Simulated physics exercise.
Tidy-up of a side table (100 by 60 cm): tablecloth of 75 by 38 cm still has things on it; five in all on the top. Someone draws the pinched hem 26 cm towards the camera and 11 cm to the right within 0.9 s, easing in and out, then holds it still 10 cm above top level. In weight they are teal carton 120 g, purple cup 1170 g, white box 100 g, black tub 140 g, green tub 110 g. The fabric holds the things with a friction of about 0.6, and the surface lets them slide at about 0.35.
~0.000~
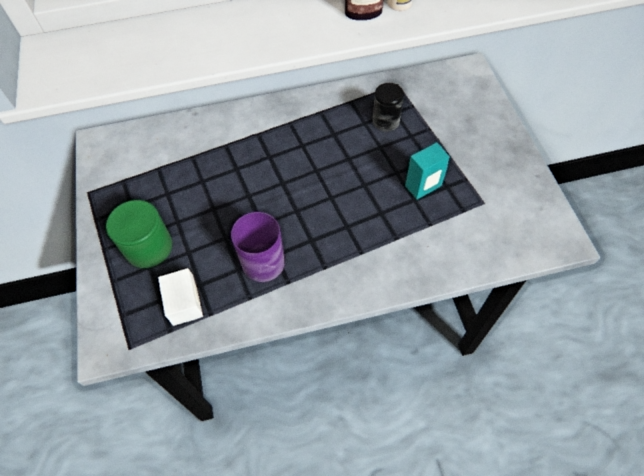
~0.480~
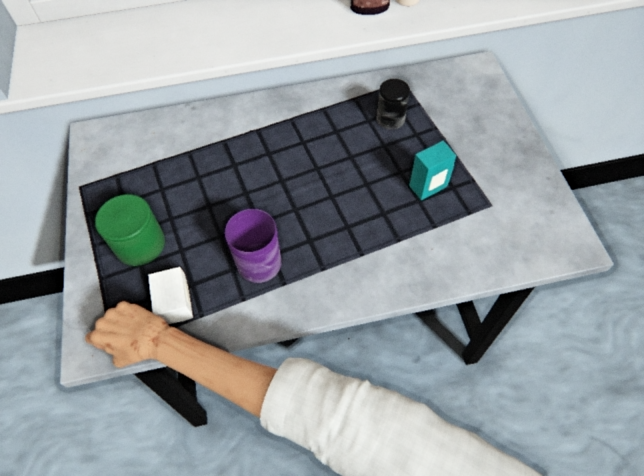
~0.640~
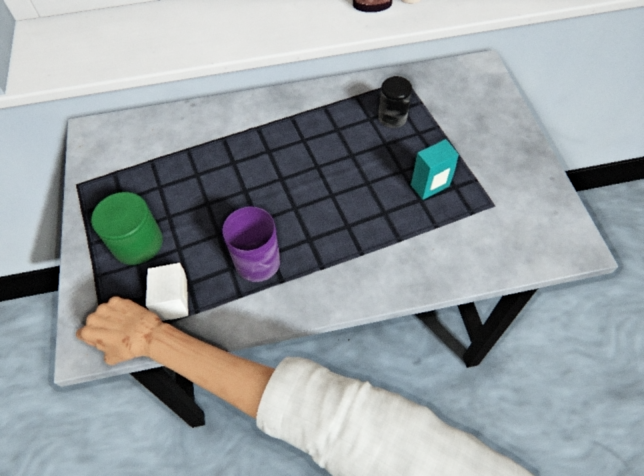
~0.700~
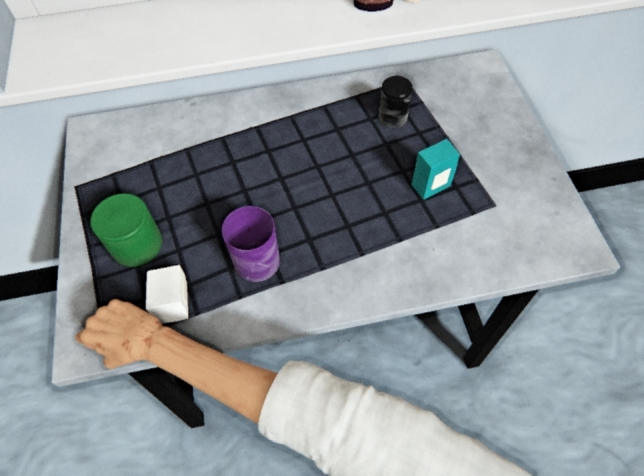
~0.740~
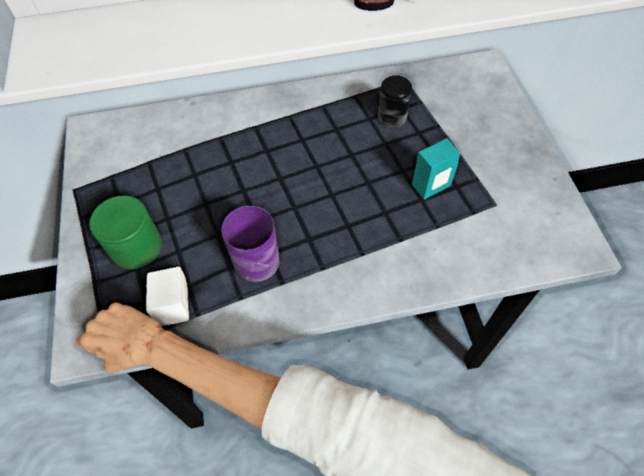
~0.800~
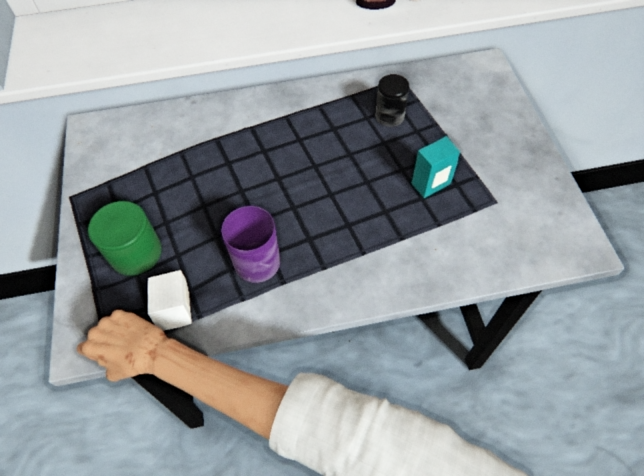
A hand reached in and gripped the near left corner of a dark checked tablecloth, then drew it very slightly closer, while the green tub, purple cup, white box and two other items barely shifted.
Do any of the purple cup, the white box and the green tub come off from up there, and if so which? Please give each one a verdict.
Outcome: Purple cup: Lost, white box: Lost, green tub: Lost.
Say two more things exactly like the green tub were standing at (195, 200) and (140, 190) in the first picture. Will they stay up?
Log, listed order - lost / lost.
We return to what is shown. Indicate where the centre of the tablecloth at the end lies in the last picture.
I'd point to about (191, 346).
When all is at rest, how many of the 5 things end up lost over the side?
That gives 3.
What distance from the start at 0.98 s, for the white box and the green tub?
The white box is 8 cm out, the green tub 10 cm.
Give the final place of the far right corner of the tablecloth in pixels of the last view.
That corner settles near pixel (240, 162) in the last view.
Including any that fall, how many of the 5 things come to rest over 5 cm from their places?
5 in all.
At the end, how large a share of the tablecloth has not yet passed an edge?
I'd say close to 50 per cent of it.
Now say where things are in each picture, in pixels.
In the first frame, purple cup (256, 233); white box (177, 291); green tub (132, 221); tablecloth corners (129, 350) (87, 193) (485, 204).
In the second frame, tablecloth corners (79, 187) (493, 206); grip (112, 348).
In the third frame, white box (164, 286); tablecloth corners (76, 185) (495, 207); grip (104, 345).
In the fourth frame, white box (163, 288); green tub (118, 216); tablecloth corners (75, 187) (497, 207); grip (103, 348).
In the fifth frame, white box (164, 290); green tub (118, 218); tablecloth corners (73, 190) (497, 206); grip (104, 352).
In the sixth frame, purple cup (248, 228); white box (165, 294); green tub (117, 224); tablecloth corners (69, 197) (498, 203); grip (106, 359).
At 1.0 s, 95 % of the tablecloth is still over the top; green tub 11 cm off its start, white box 8 cm off its start, purple cup 4 cm off its start.
At 1.2 s, 85 % of the tablecloth is still over the top; green tub 21 cm off its start, white box 15 cm off its start, purple cup 8 cm off its start.
At 1.3 s, 75 % of the tablecloth is still over the top; green tub 31 cm off its start at (111, 392), white box 20 cm off its start at (202, 398), purple cup 14 cm off its start at (241, 303).
At 1.5 s, 70 % of the tablecloth is still over the top; green tub on its side, 37 cm off its start, white box 23 cm off its start, purple cup 19 cm off its start.
At 3.1 s, 50 % of the tablecloth is still over the top; green tub over the edge, purple cup over the edge, white box over the edge, black tub on its side, 46 cm off its start at (250, 261).
